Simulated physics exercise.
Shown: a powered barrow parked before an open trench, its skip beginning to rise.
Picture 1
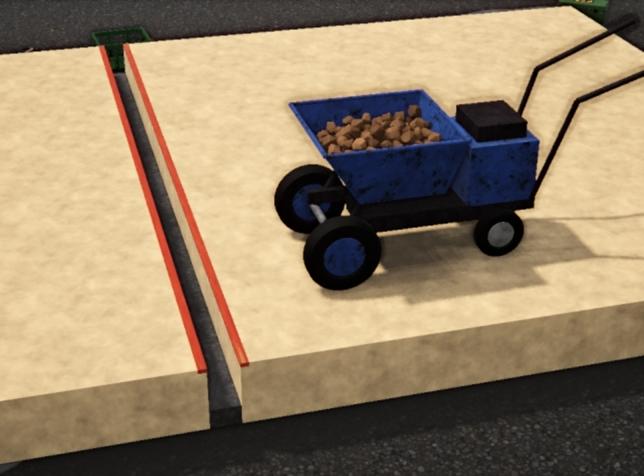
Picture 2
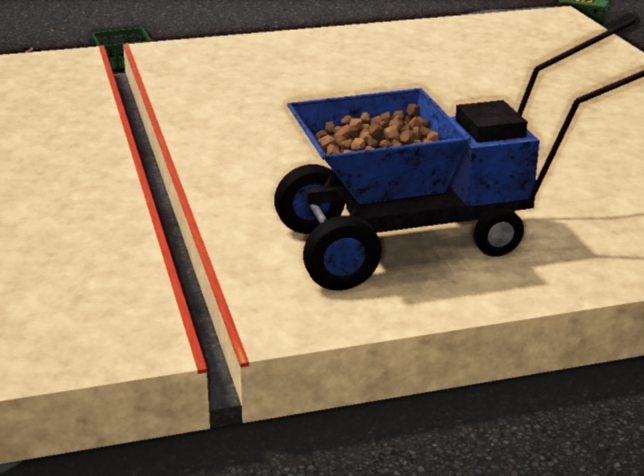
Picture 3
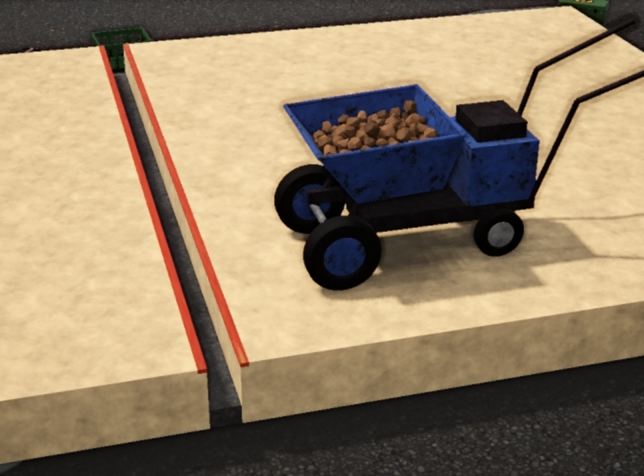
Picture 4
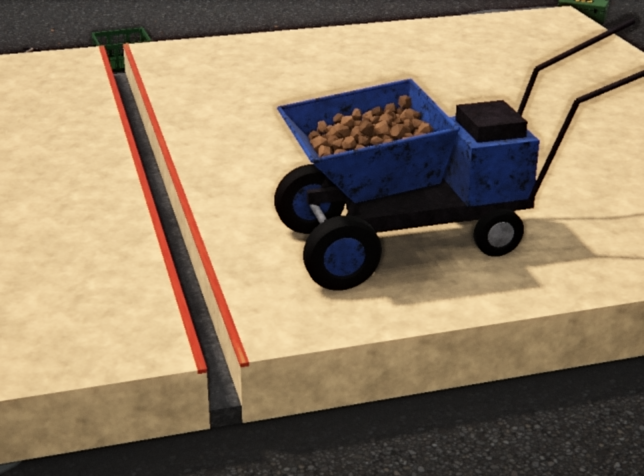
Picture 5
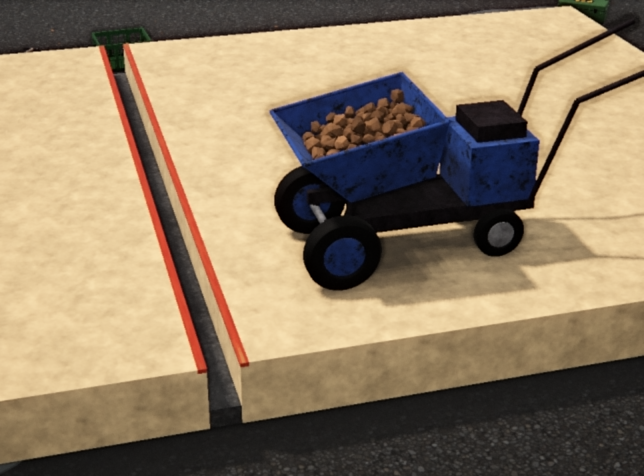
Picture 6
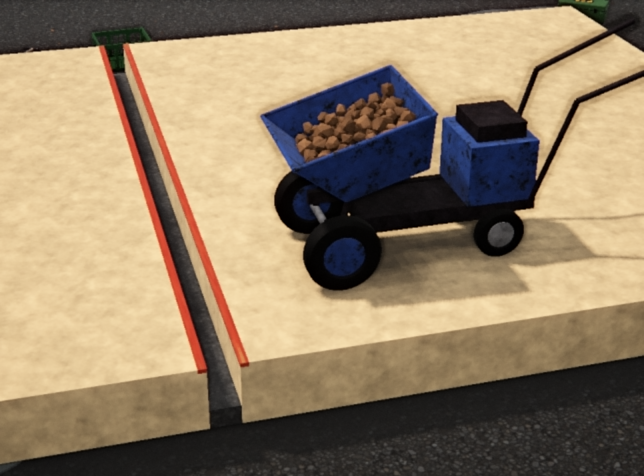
A blue barrow's skip, loaded with brown clods, gradually tilts toward a narrow red-edged trench.
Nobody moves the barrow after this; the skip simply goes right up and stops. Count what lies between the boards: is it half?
Most of it.
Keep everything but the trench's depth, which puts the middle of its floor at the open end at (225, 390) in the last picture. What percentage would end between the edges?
50 %.
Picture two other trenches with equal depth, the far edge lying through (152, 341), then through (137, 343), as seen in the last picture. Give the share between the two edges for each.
I'd expect close to 100 in a hundred and then close to 100 in a hundred.
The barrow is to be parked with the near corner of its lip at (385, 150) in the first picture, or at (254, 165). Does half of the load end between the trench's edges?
One after the other: The lesser share and the lesser share.
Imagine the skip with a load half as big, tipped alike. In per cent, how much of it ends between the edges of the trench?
My estimate is near 90 per cent.
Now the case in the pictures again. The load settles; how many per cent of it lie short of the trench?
Roughly 10 per cent of the load.
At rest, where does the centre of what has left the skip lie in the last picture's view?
Near (189, 278), more or less.
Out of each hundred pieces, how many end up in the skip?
I reckon some 0 percent.
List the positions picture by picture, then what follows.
In the first frame, lip of the skip at (326, 157), level; top of the load at (384, 136), clay clods; first edge of the trench at (232, 329); far edge at (192, 335), the trench under half as wide as the skip, and about as deep as wide.
In the second frame, lip of the skip at (324, 158), level; top of the load at (383, 135).
In the third frame, lip of the skip at (320, 159), tipped barely; top of the load at (394, 139).
In the fourth frame, lip of the skip at (313, 161), tipped a little; top of the load at (390, 128).
In the fifth frame, lip of the skip at (304, 165), tipped a little; top of the load at (383, 124).
In the sixth frame, lip of the skip at (294, 171), tipped clearly; top of the load at (390, 116); first edge of the trench at (232, 329); far edge at (192, 335).
Soon, skip tipped steeply; all in the skip.
A while on, skip tipped right over; most in the skip; a stray few short of the trench; a small part in or heaped over the trench; a stray few beyond it; a stray few falling.
Towards the end, skip tipped right over; a small part in the skip; a small part short of the trench; about two thirds in or heaped over the trench; about a quarter beyond it.
Finally, skip tipped right over; a small part short of the trench; about two thirds in or heaped over the trench; about a quarter beyond it.
